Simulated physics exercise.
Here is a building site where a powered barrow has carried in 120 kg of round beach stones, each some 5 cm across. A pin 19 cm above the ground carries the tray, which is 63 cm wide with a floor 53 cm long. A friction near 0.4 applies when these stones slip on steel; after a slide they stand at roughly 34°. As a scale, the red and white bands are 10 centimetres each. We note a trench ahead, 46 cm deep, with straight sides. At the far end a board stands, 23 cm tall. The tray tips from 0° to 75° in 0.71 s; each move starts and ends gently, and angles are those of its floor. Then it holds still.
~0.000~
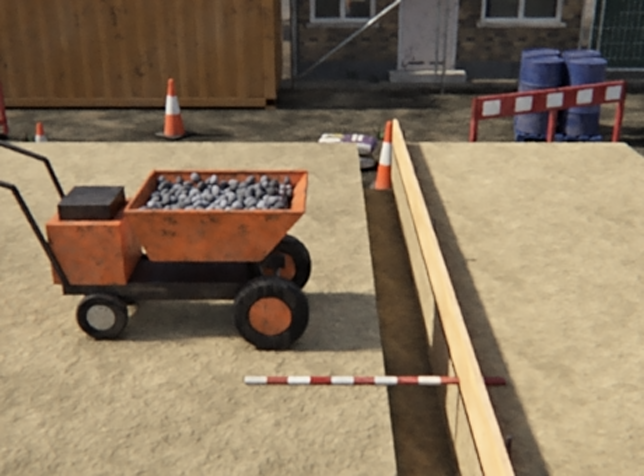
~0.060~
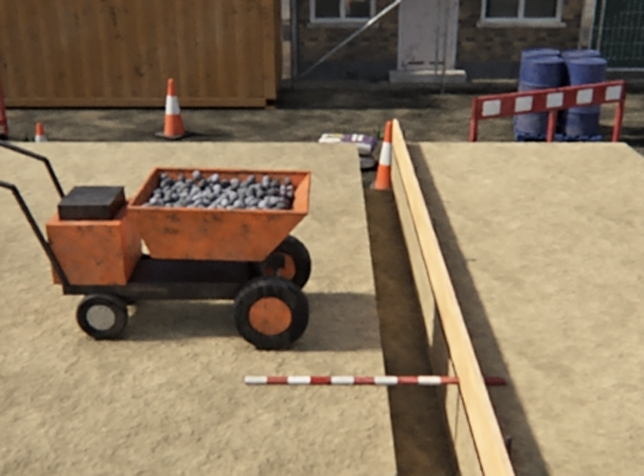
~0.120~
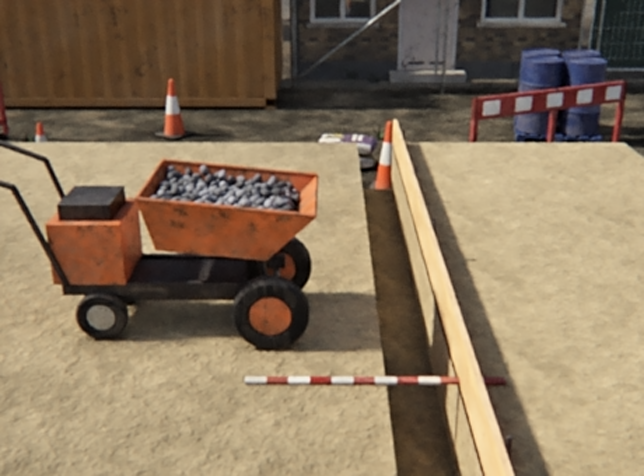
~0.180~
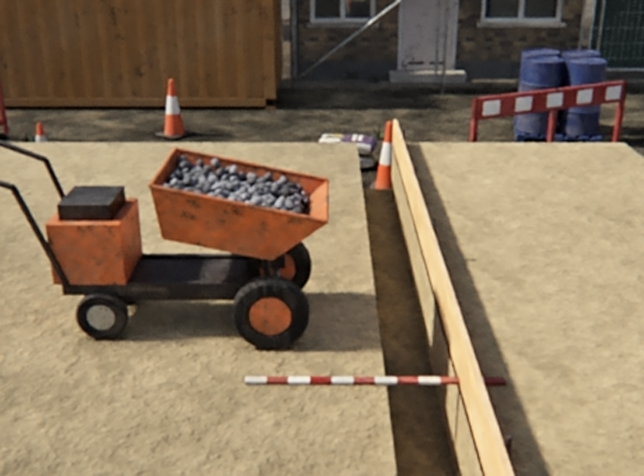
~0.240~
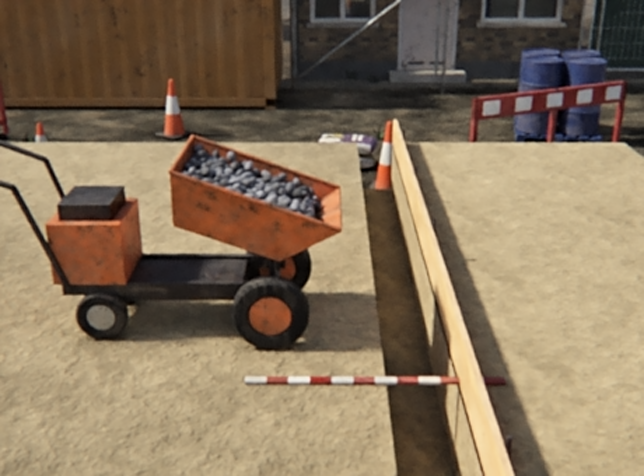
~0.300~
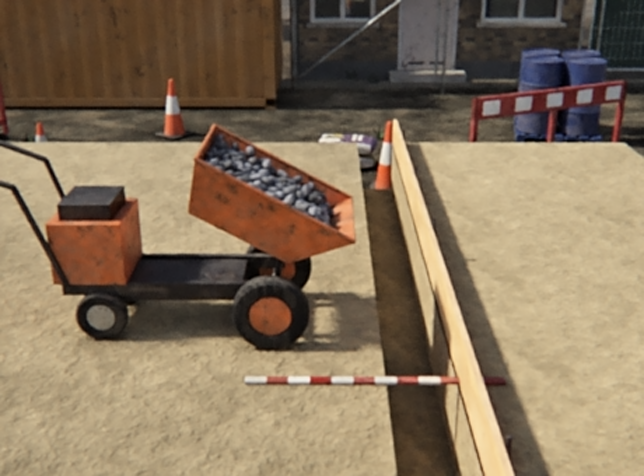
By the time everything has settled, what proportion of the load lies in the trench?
About 99 percent of the load.
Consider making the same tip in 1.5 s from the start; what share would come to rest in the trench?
Expected share: Around 100%.
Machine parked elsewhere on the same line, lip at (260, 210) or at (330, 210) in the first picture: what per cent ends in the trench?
Around 85 and then 80 percent.
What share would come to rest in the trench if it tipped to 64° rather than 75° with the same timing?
Share in trench: Approx. 95%.
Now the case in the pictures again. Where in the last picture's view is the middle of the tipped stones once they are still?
In the last view, about (411, 382).
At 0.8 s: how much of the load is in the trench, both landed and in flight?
About 55%.
After 0.5 s the floor is at 63°; 100 % in the tray; the foremost stones are at (386, 269).
After 0.8 s the floor is at 75°; 45 % in the tray, 55 % in the trench; the foremost stones are at (442, 292).
After 1.2 s the floor is at 75°; 5 % in the tray, 95 % in the trench, 1 % past the trench; the foremost stones are at (477, 334).
After 3.1 s the floor is at 75°; 0 % in the tray, 99 % in the trench, 1 % past the trench; the foremost stones are at (501, 342).
